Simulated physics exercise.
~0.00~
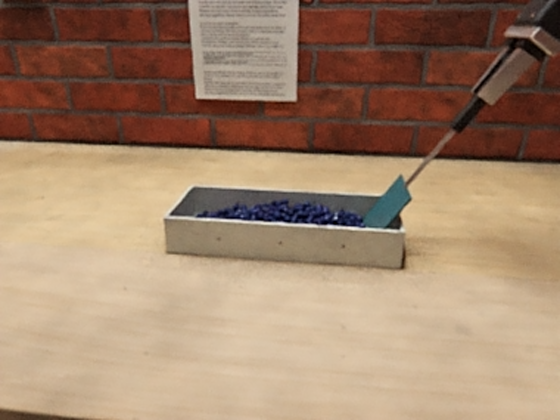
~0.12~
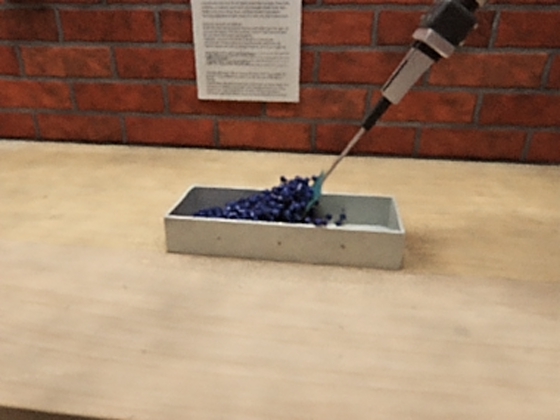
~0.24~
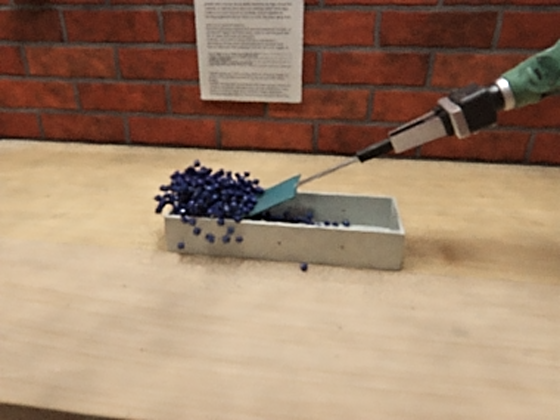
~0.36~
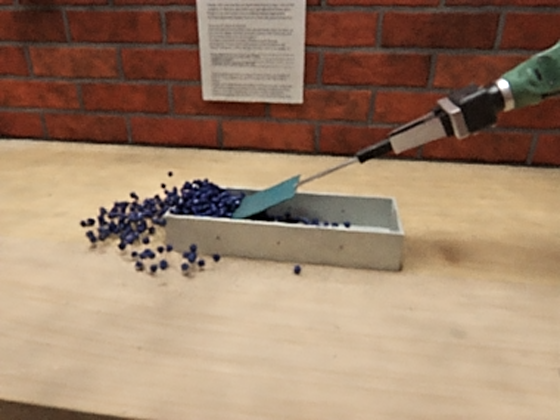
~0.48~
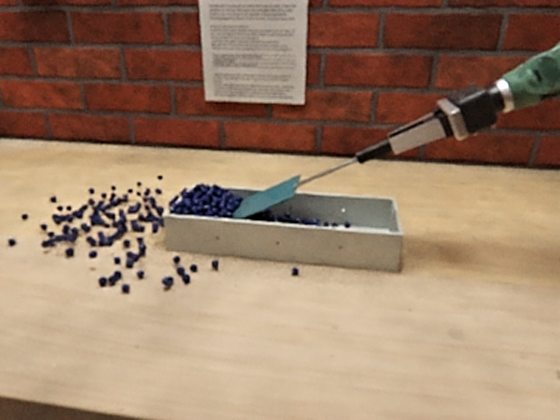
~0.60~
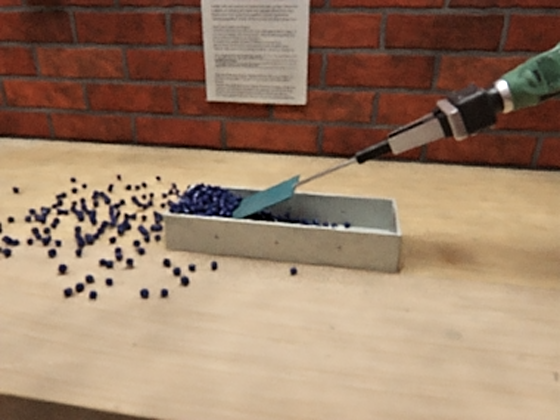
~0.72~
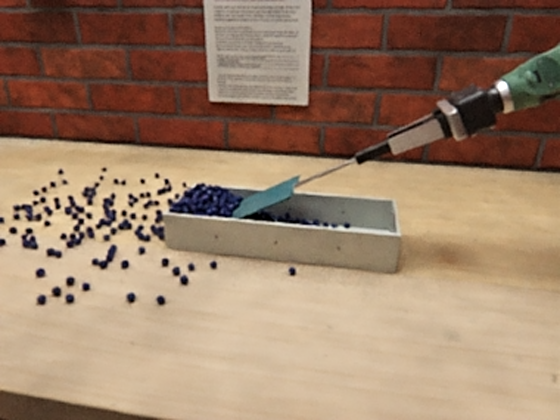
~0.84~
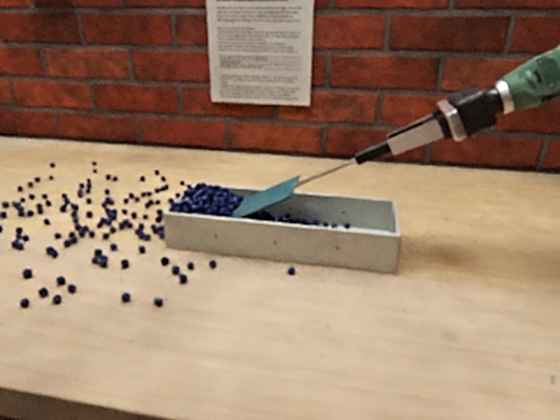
A robotic arm sweeps a spatula left through a tin, spilling some blue beads onto the table.
